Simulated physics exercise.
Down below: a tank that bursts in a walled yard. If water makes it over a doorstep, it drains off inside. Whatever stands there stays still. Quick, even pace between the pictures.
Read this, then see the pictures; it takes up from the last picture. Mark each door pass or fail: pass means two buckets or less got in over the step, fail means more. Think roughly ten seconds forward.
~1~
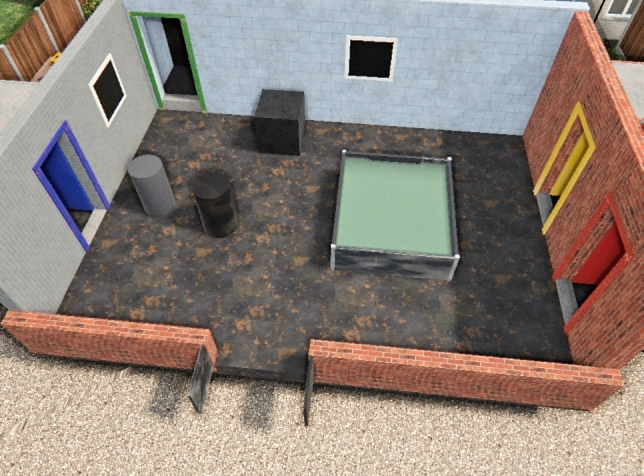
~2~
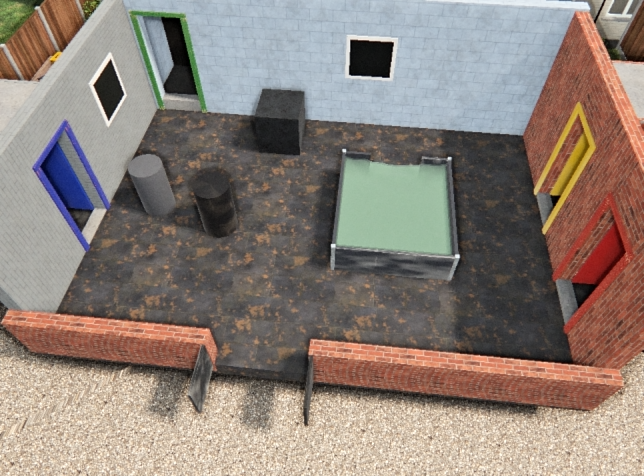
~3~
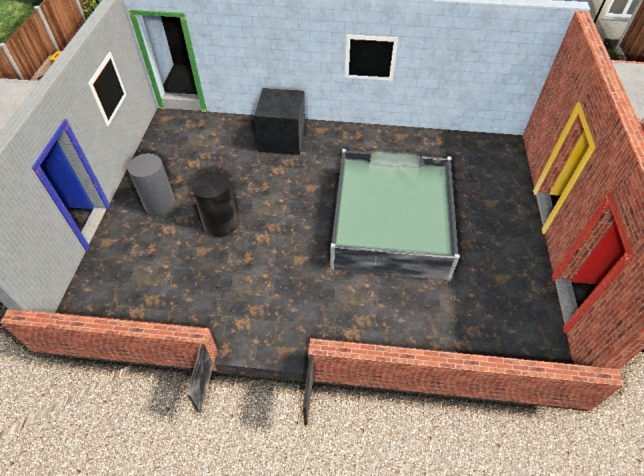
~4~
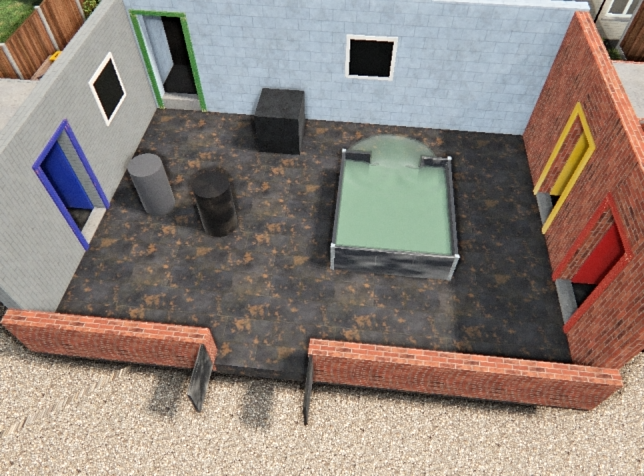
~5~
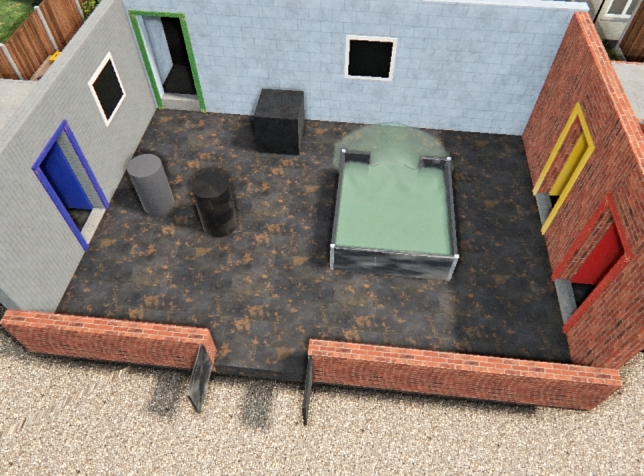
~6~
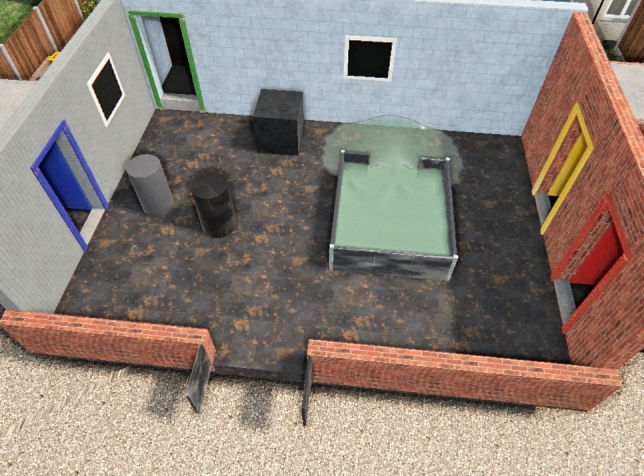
Green door - pass, blue door - pass, red door - pass, yellow door - pass.
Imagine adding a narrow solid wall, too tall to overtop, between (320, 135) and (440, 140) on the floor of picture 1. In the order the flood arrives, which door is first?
I say the yellow one.
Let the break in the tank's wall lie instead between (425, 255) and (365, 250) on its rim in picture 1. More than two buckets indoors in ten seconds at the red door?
Note on red - it gets too much.
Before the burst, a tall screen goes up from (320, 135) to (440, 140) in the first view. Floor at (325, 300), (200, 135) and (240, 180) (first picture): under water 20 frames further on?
Taking the points in turn, they are high and dry, high and dry and inundated.
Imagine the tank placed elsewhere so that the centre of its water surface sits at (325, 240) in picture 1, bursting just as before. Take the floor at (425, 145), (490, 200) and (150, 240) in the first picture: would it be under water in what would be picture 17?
First spot swamped, second bare, third bare.
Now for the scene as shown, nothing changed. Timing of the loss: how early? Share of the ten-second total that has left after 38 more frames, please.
Some 15 per cent.
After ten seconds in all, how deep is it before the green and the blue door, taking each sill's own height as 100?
Some 20 percent and then some 100 percent.
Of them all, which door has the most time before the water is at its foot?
It's the blue one.
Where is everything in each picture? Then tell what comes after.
The first picture shows still water in the open tank at (395, 203).
In the second picture, the front is at a hidden place, out from the gap on the open tank's far side.
In the third picture, water pours out on the open tank's far side and has run to a hidden place.
In the fourth picture, the front is at (382, 137), out from the gap on the open tank's far side.
In the fifth picture, water pours out on the open tank's far side and has run to (374, 125).
In the sixth picture, the front is at (437, 130), out from the gap on the open tank's far side.
A moment on, water covers 10 % of the floor; the green door not reached, the blue door not reached, the red door not reached, the yellow door not reached.
Next, water covers 15 % of the floor; the green door not reached, the blue door not reached, the red door not reached, the yellow door not reached.
Then, water covers 35 % of the floor; the green door wet at the sill, nothing in, the blue door not reached, the red door wet at the sill, nothing in, the yellow door wet at the sill, nothing in.
Later, water covers 70 % of the floor; the green door wet at the sill, nothing in, the blue door wet at the sill, nothing in, the red door wet at the sill, nothing in, the yellow door wet at the sill, nothing in.
In the end, water covers 95 % of the floor; the green door wet at the sill, nothing in, the blue door wet at the sill, nothing in, the red door under two buckets in, the yellow door wet at the sill, nothing in.
